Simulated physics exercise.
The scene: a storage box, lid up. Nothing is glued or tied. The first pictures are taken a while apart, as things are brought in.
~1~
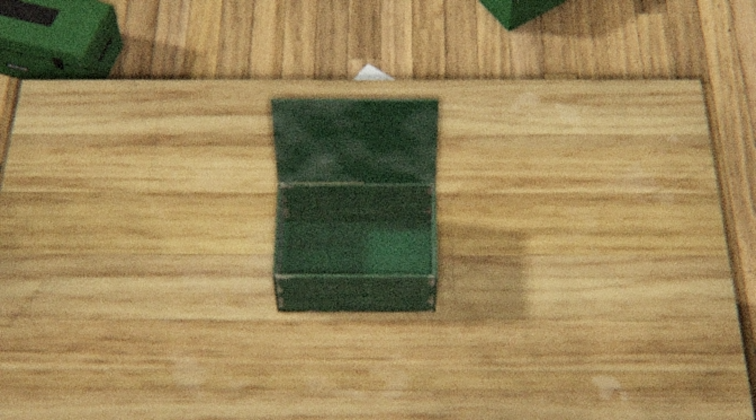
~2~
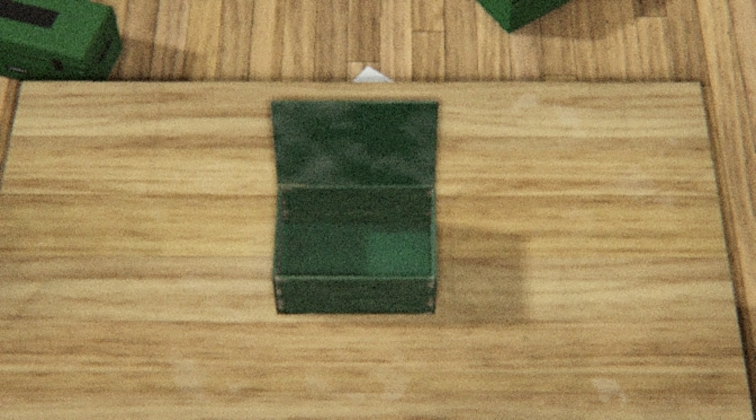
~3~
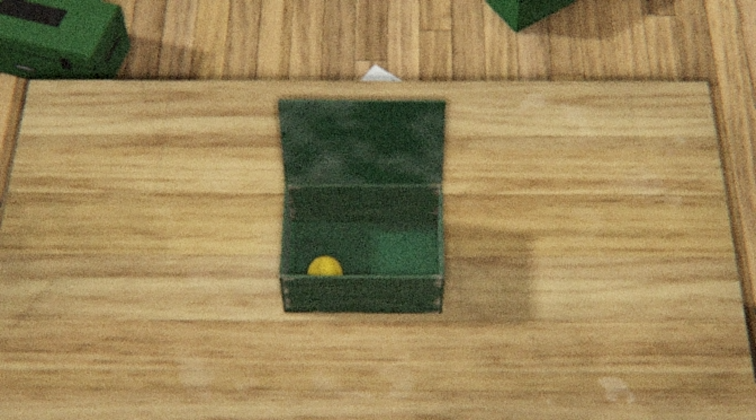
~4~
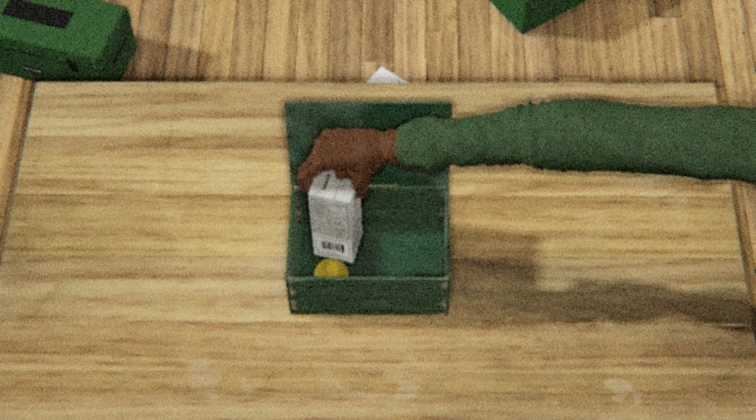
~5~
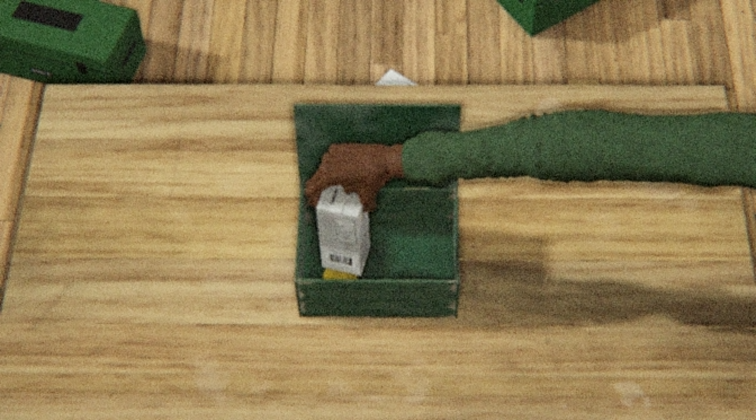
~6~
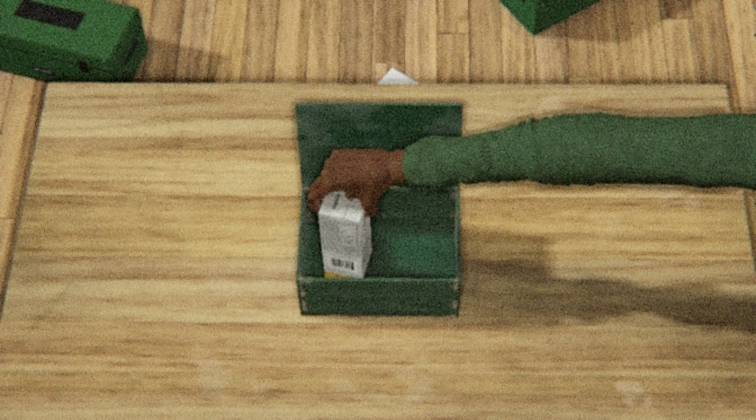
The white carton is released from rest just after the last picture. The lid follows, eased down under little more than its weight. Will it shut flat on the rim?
As it turns out, it shuts flat.
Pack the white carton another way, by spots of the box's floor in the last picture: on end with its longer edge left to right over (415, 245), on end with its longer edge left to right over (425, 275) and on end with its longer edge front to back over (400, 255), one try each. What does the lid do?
First try: It will not close; second try: It is held up; third try: It is held up.
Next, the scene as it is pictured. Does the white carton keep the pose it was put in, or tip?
The white carton tips.
Then, 0.50 s on from there, white carton on its side near (386, 246); yellow lemon shifted about its own width.
Then, 1.40 s on from there, lid 72° above the rim; white carton on its side near (398, 252); yellow lemon shifted a little.
Then, 2.10 s on from there, lid 21° above the rim; white carton on its side near (398, 252); yellow lemon shifted a little.
In the end, lid shut; toppled in the box, white carton; yellow lemon unmoved. At the end, from the last picture's camera, white carton near (398, 252).
